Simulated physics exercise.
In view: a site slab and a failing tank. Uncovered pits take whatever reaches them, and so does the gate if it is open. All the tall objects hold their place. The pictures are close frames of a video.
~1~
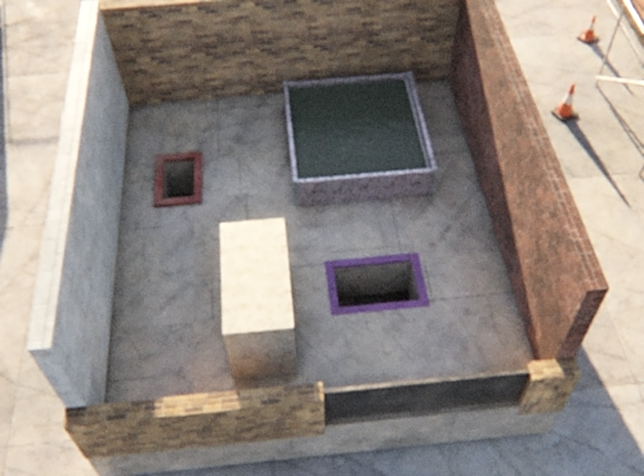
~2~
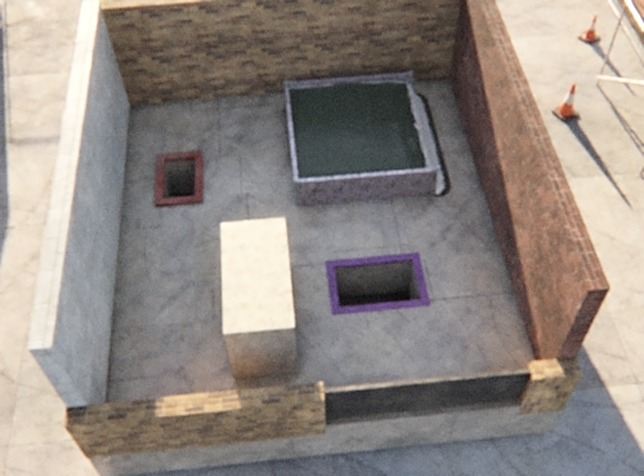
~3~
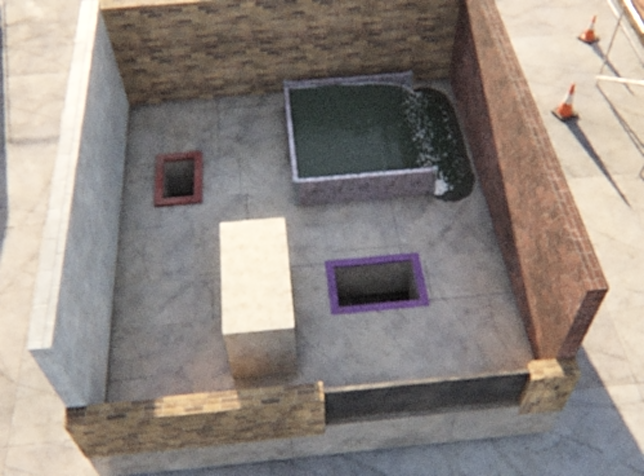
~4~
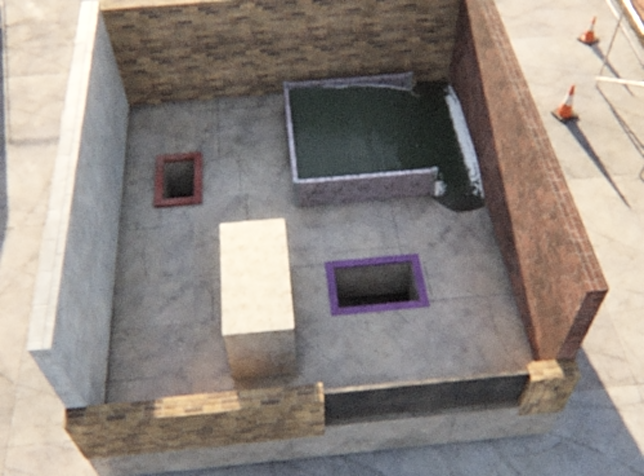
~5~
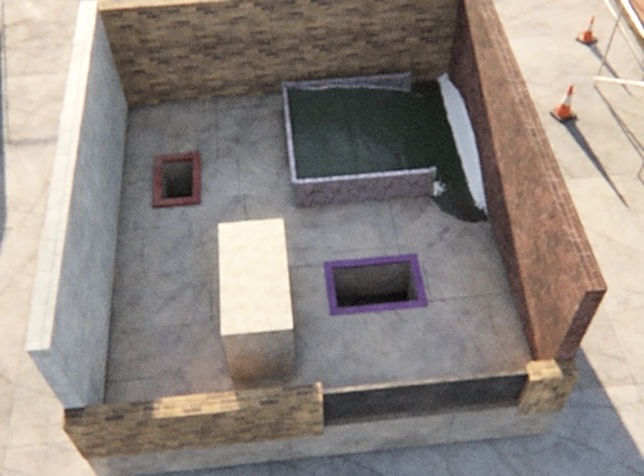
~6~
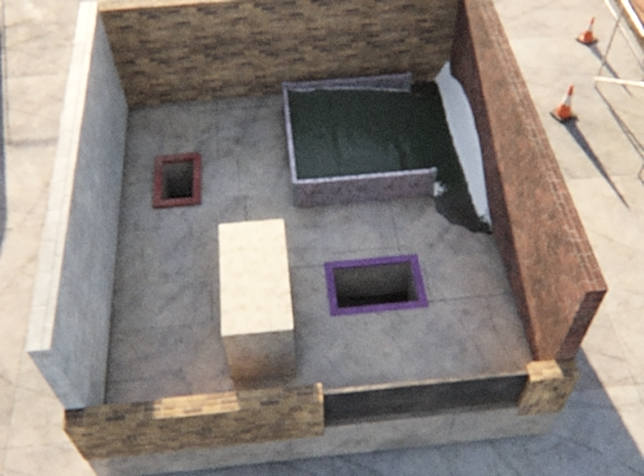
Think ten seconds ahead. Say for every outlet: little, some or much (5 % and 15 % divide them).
In the end: The gate takes less than 5 %; the purple pit takes from 5 to 15 %; the red pit takes less than 5 %.
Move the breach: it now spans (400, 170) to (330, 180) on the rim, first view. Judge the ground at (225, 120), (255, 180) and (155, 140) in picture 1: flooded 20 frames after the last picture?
As listed: Free of water, free of water, clear.
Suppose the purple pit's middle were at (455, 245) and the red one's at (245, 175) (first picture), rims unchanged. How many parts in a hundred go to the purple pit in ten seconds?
In per cent: Purple 40.
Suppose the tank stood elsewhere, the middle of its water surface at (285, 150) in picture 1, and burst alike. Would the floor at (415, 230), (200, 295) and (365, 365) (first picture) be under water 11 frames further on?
One after the other: Flooded, no water, no water.
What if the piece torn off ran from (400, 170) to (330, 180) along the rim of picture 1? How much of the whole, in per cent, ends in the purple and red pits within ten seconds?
In per cent: Purple 55, red 0.
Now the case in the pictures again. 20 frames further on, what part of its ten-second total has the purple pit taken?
I make it 25 per cent.
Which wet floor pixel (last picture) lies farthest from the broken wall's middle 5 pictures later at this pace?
Around (509, 295).
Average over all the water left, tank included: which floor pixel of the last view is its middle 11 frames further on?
Near (400, 152).
A moment on, water covers 15 % of the floor; the gate 0 %, the purple pit 0 %, the red pit 0 %.
Next, water covers 30 % of the floor; the gate 0 %, the purple pit 1 %, the red pit 0 %.
Then, water covers 45 % of the floor; the gate 0 %, the purple pit 3 %, the red pit 0 %.
Later, water covers 70 % of the floor; the gate 0 %, the purple pit 6 %, the red pit 0 %.
In the end, water covers 95 % of the floor; the gate 0 %, the purple pit 11 %, the red pit 0 %.
